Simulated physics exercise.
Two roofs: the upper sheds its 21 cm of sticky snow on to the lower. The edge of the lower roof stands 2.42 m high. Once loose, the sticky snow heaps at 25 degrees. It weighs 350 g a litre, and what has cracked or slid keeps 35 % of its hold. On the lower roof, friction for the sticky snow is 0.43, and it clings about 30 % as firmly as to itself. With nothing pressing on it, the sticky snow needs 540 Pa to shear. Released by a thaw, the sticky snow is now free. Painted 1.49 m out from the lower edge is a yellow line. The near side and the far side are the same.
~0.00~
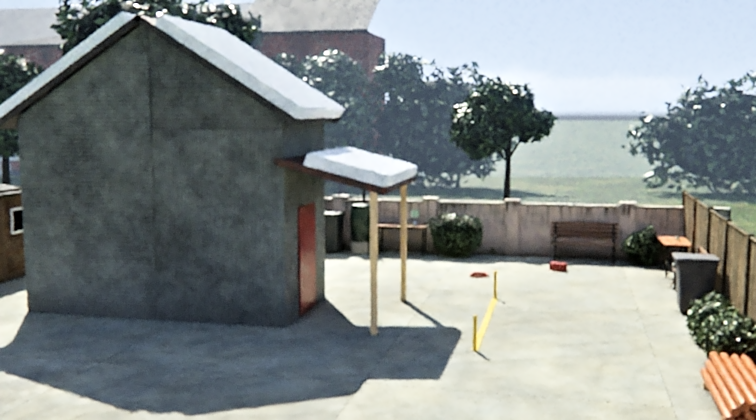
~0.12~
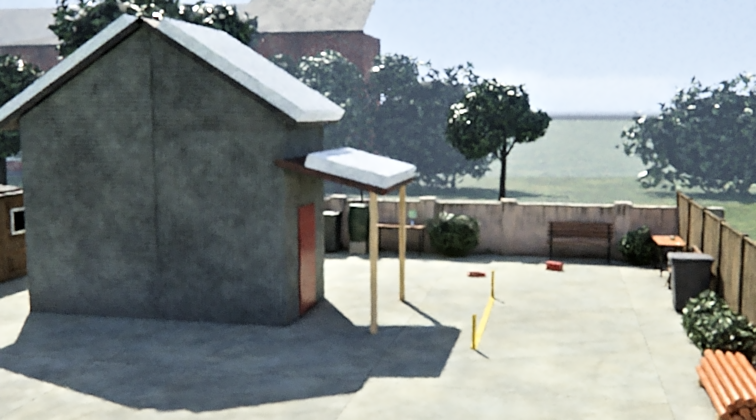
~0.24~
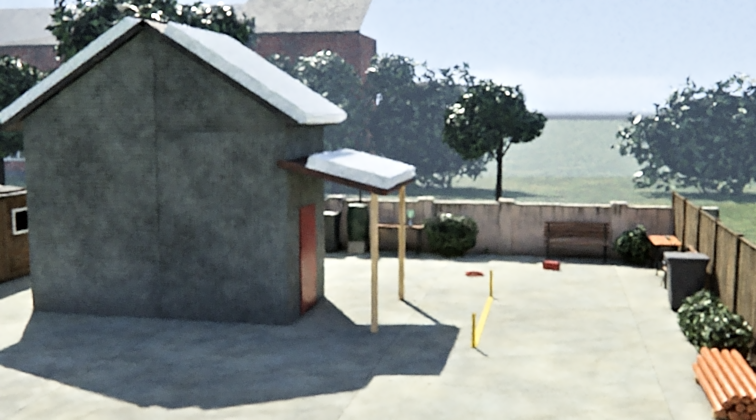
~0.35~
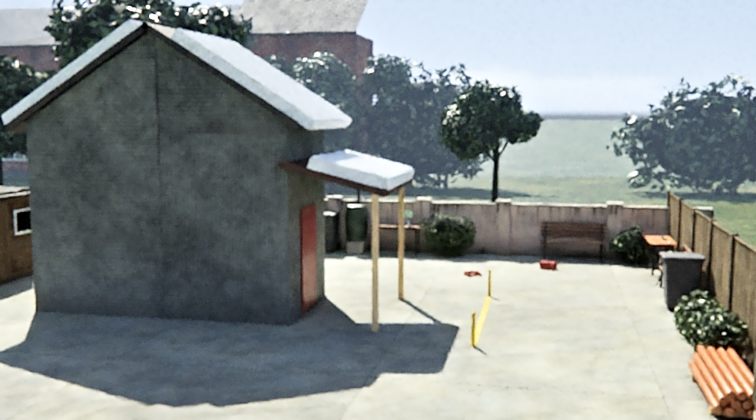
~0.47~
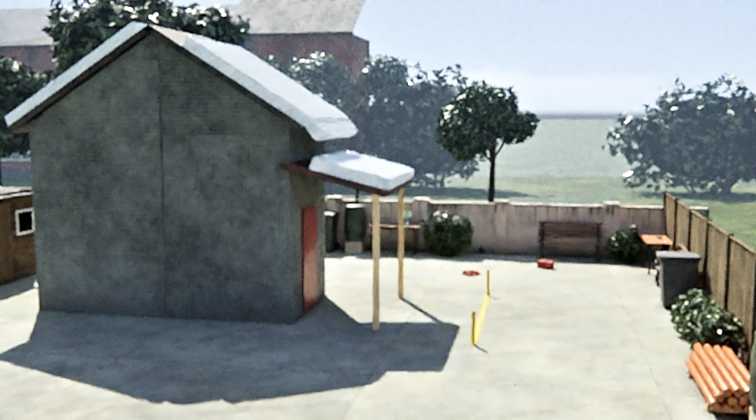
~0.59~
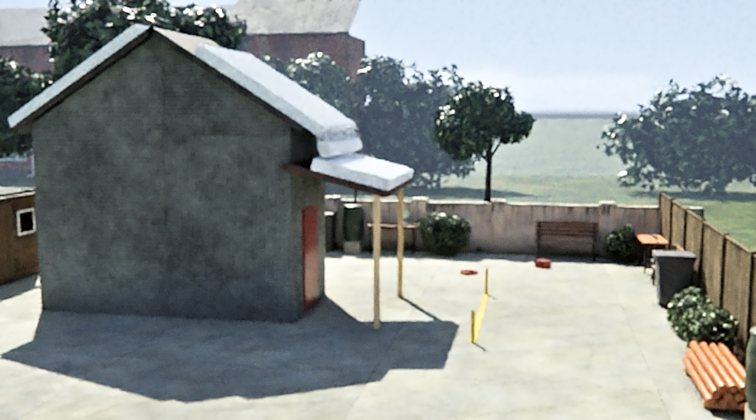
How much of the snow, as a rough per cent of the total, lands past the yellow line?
The snow past the yellow line makes up roughly 30 percent of the total.
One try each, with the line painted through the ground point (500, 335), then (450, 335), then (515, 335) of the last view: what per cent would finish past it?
First try around 20 per cent, second around 45 per cent, third around 12 per cent.
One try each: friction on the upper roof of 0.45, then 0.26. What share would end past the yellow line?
It would be 0 % the first time and 20 % the second.
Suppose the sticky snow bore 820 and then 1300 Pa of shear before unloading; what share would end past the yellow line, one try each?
First try roughly 16 per cent, second try roughly 7 per cent.
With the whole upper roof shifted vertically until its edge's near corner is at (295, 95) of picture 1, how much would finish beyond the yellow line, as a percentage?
Result: Near 50 %.
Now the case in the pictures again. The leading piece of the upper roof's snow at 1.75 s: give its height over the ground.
Measured height: Approx. 1.2 m.
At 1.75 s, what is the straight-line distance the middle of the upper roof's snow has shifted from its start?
It has shifted some 3.6 m.
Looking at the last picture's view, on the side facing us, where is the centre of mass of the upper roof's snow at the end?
Look around (456, 288) on the near face.
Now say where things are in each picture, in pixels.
The first frame shows foremost bit of the sticky snow at (297, 114).
The second frame shows foremost bit of the sticky snow at (299, 117), its middle shifted 2.2 cm.
The third frame shows foremost bit of the sticky snow at (304, 120), its middle shifted 8.9 cm, 3 % of it past the upper edge, in one piece.
The fourth frame shows foremost bit of the sticky snow at (311, 123), its middle shifted 20 cm, 7 % of it past the upper edge, in one piece.
The fifth frame shows foremost bit of the sticky snow at (320, 128), its middle shifted 37 cm, 13 % of it past the upper edge, cracking.
The sixth frame shows foremost bit of the sticky snow at (329, 150), its middle shifted 59 cm, 20 % of it past the upper edge, cracking.
After 1.12 s, none is below the lower edge and 0 % is past the line.
After 1.75 s, 27 % is below the lower edge and 0 % is past the line.
After 2.37 s, 66 % is below the lower edge and 26 % is past the line.
After 3.00 s, 66 % is below the lower edge and 30 % is past the line.
After 3.30 s, 66 % is below the lower edge and 30 % is past the line.
